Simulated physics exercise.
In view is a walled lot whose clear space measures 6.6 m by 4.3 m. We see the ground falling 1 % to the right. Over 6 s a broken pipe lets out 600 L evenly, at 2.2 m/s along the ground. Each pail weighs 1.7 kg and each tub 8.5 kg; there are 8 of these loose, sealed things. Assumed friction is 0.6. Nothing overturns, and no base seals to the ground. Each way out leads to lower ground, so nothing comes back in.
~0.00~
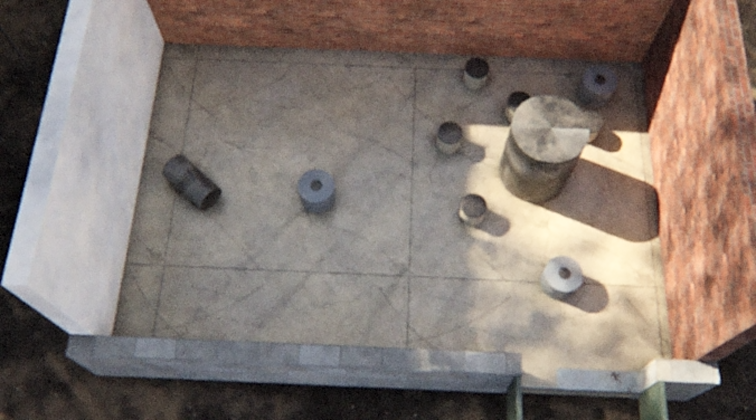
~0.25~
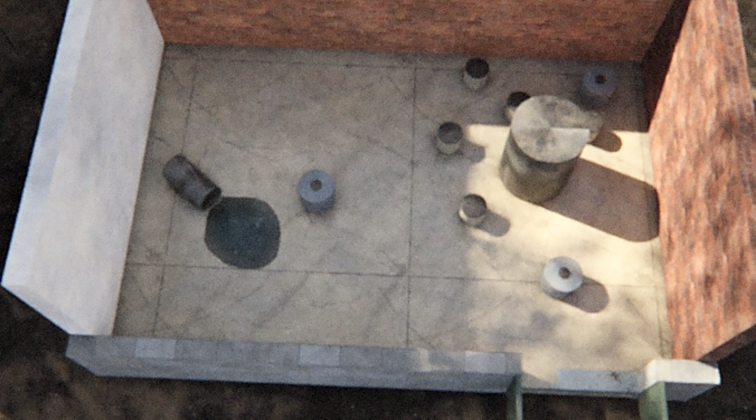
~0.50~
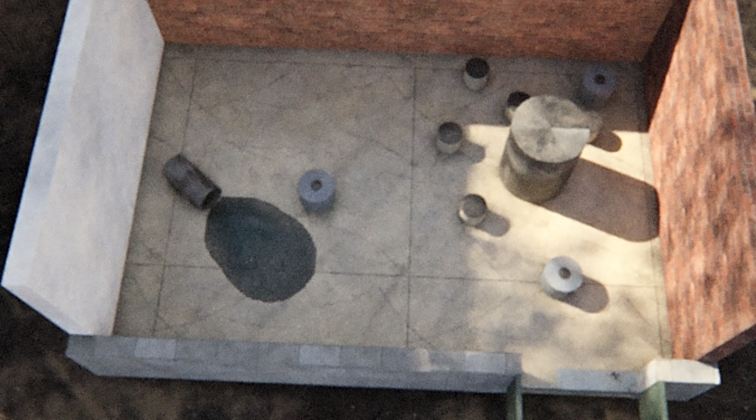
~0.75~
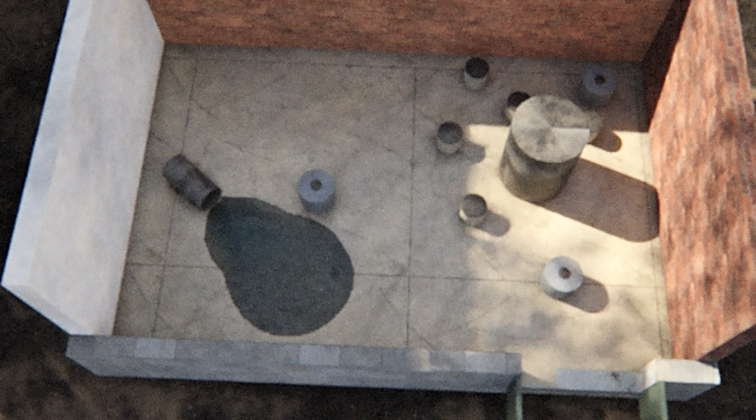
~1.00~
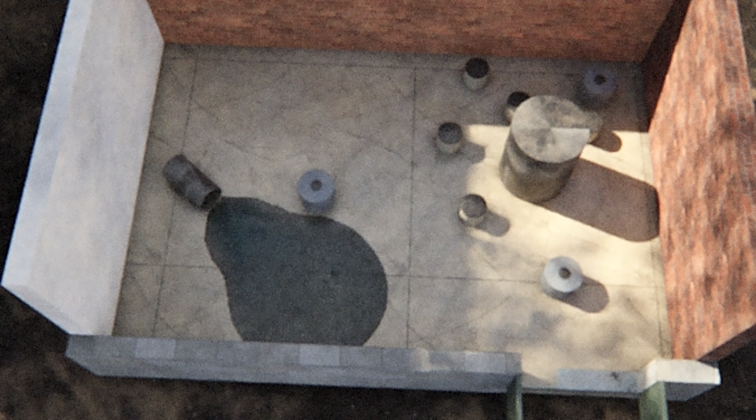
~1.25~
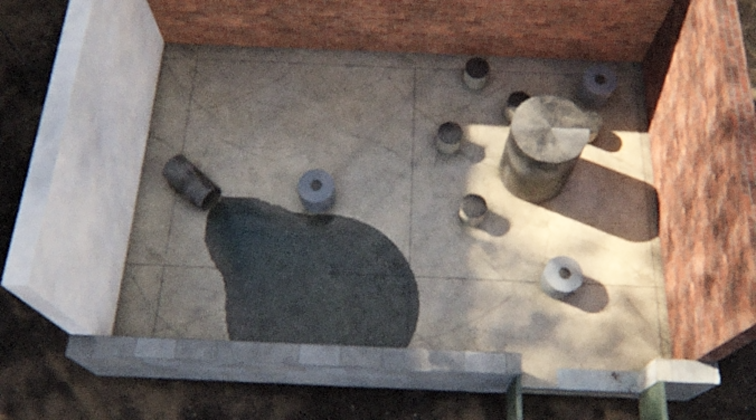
Walled concrete lot with scattered cylinders standing still as dark water pours from a broken pipe, spreading toward the front wall.
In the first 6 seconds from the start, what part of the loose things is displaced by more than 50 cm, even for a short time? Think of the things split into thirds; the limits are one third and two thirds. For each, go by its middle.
That makes less than one third of them.
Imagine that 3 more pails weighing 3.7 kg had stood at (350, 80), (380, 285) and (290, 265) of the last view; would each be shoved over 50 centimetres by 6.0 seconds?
Well, in turn it's inside that, then beyond that, and finally beyond that.
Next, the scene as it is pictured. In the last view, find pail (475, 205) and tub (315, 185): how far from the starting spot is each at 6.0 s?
Distances, as listed: 0 cm then 0 cm.
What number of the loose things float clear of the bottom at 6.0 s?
Total: 0.
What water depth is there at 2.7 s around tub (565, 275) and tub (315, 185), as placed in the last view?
Roughly 0 and 0 cm.
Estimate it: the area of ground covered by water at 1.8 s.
About 5.5 m2.
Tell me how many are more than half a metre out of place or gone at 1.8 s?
0 of them.
After 1.8 s 0 of 8 are over 50 cm from their spots; 0 afloat.
After 2.7 s 0 of 8 are over 50 cm from their spots; 0 afloat.
After 4.2 s 0 of 8 are over 50 cm from their spots; 0 afloat.
After 6.0 s 0 of 8 are over 50 cm from their spots, and 0 have been at some point; 0 afloat.
